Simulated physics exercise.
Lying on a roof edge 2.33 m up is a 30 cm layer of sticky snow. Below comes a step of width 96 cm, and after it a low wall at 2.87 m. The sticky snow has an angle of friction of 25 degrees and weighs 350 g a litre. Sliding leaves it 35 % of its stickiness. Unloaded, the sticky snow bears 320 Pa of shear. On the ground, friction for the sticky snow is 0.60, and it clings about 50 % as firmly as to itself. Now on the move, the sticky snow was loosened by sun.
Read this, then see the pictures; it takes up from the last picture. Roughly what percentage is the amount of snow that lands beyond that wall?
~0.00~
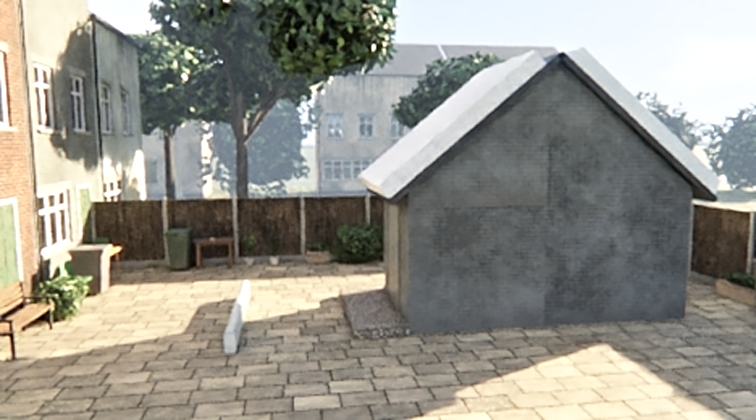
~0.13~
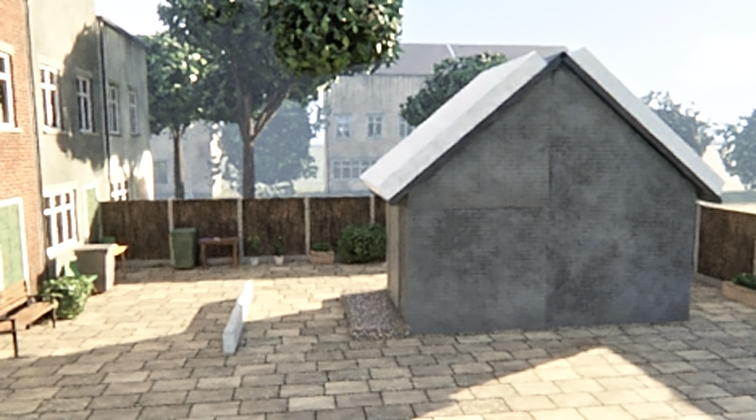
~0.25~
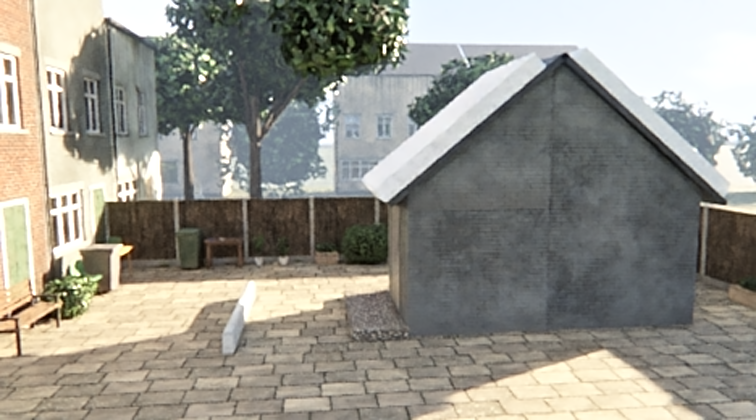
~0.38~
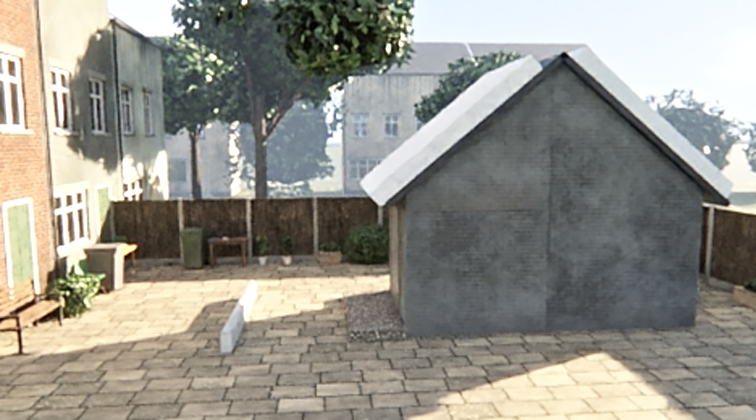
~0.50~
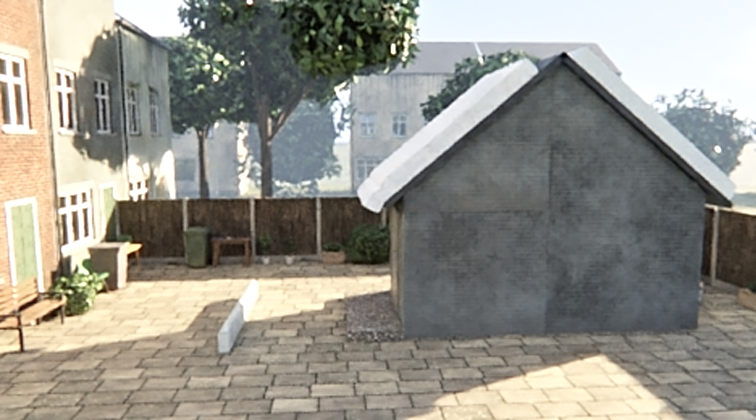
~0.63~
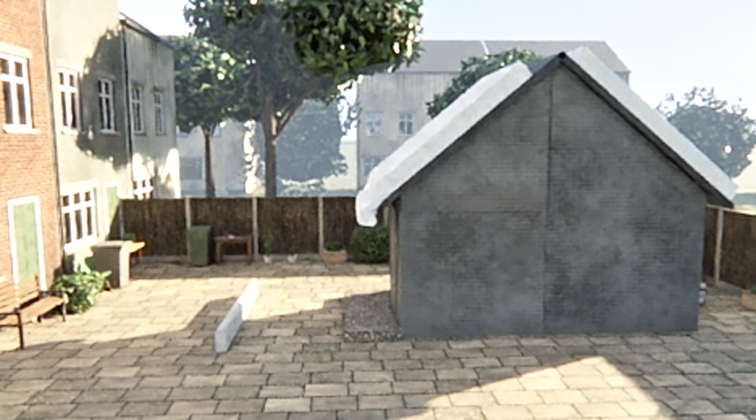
Expect some 2 %.
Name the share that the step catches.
10 %, approx.
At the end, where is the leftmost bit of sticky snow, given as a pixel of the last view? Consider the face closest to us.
At about (205, 344).
After 1.06 s, 87 % is still on the roof and 0 % is past the low wall.
After 1.58 s, 66 % is still on the roof and 0 % is past the low wall.
After 2.09 s, 32 % is still on the roof and 0 % is past the low wall.
After 2.60 s, none is still on the roof and 0 % is past the low wall.
After 4.10 s, at the end, none is still on the roof and 2 % is past the low wall.
